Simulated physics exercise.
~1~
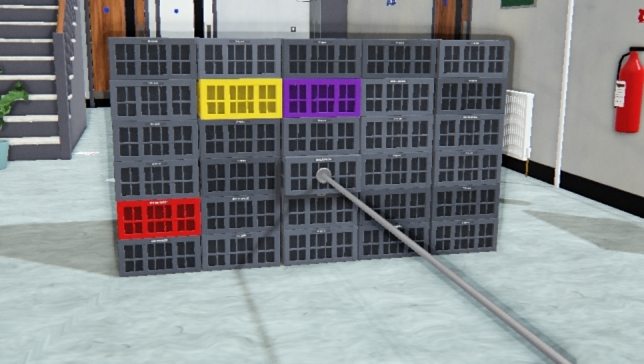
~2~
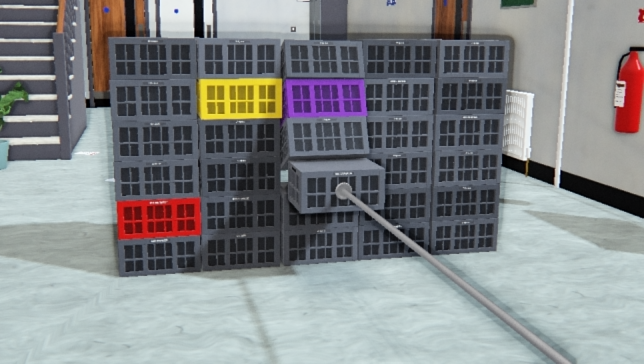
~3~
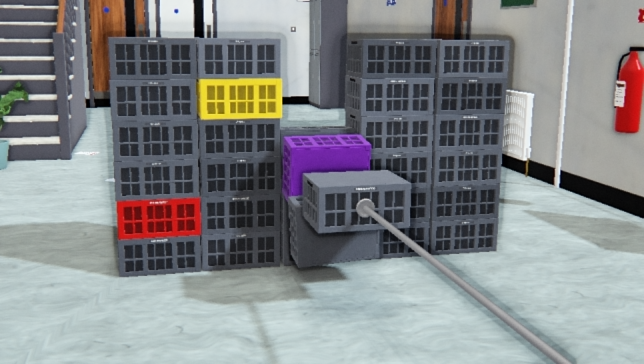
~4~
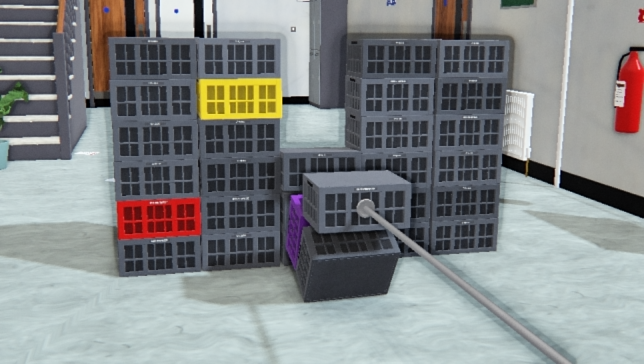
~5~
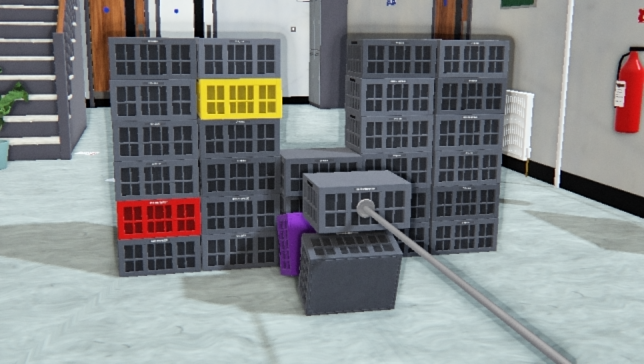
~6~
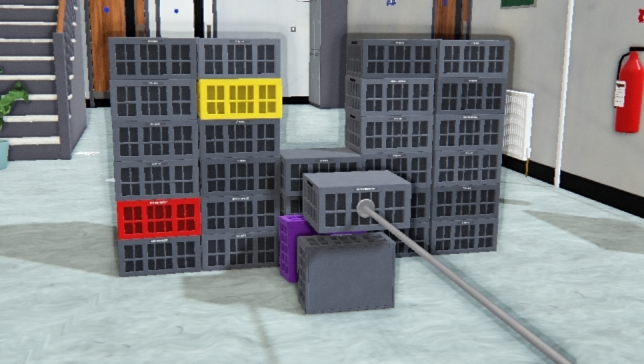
To begin with, a wall of dark grey crates stands in a hallway, with one yellow, one purple and one red crate among them, and a grey rod touches a crate in the middle column. The rod draws that crate forward out of the wall, and the crates above it, including the purple one, start to tilt and sink. They drop behind the pulled crate, leaving a gap at the top of the column. A grey crate tumbles out in front while the purple one slips low behind it. Finally, the purple crate lies fallen, the pulled crate stays held on the rod, and the yellow and red crates remain in place.
